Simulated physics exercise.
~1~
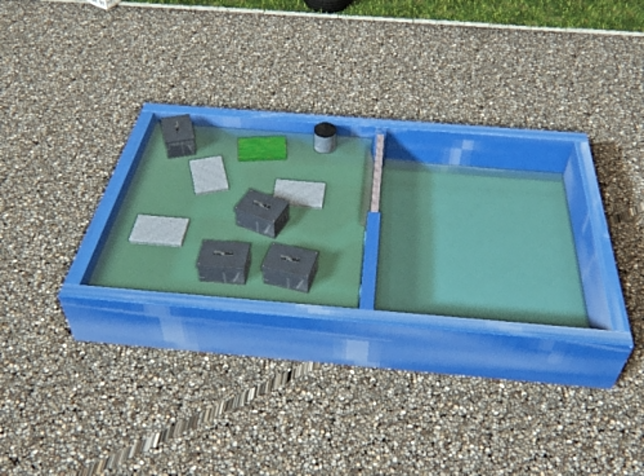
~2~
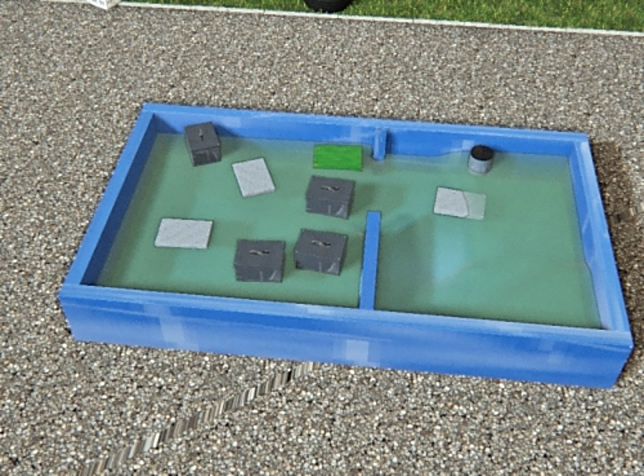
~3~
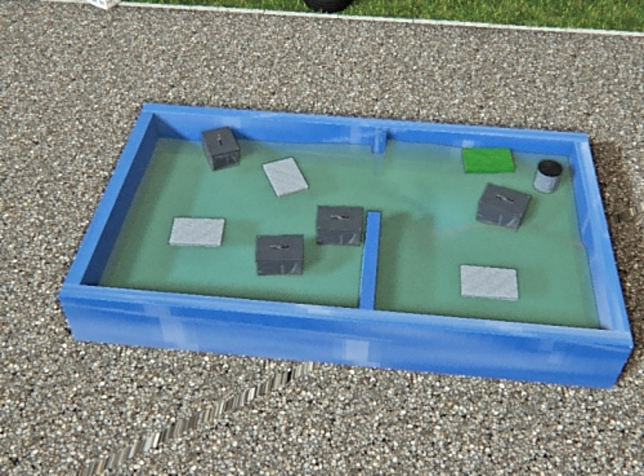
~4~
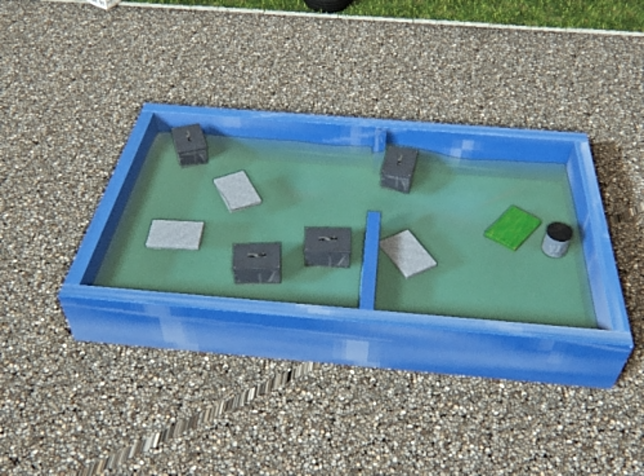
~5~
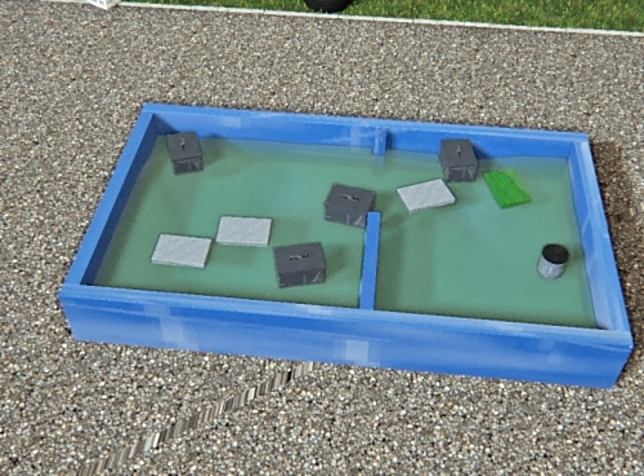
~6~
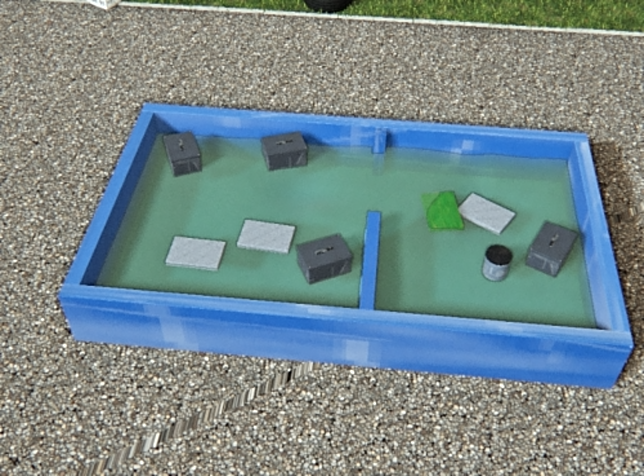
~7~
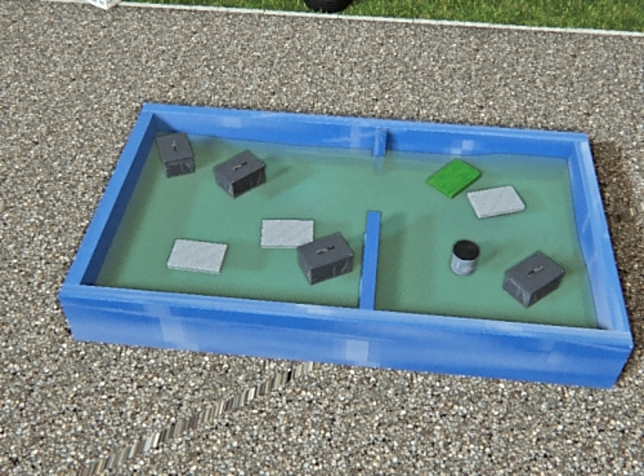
In a blue two-part tank, a gate vanishes and floating blocks and slabs drift, four pieces, including the green one, ending right.
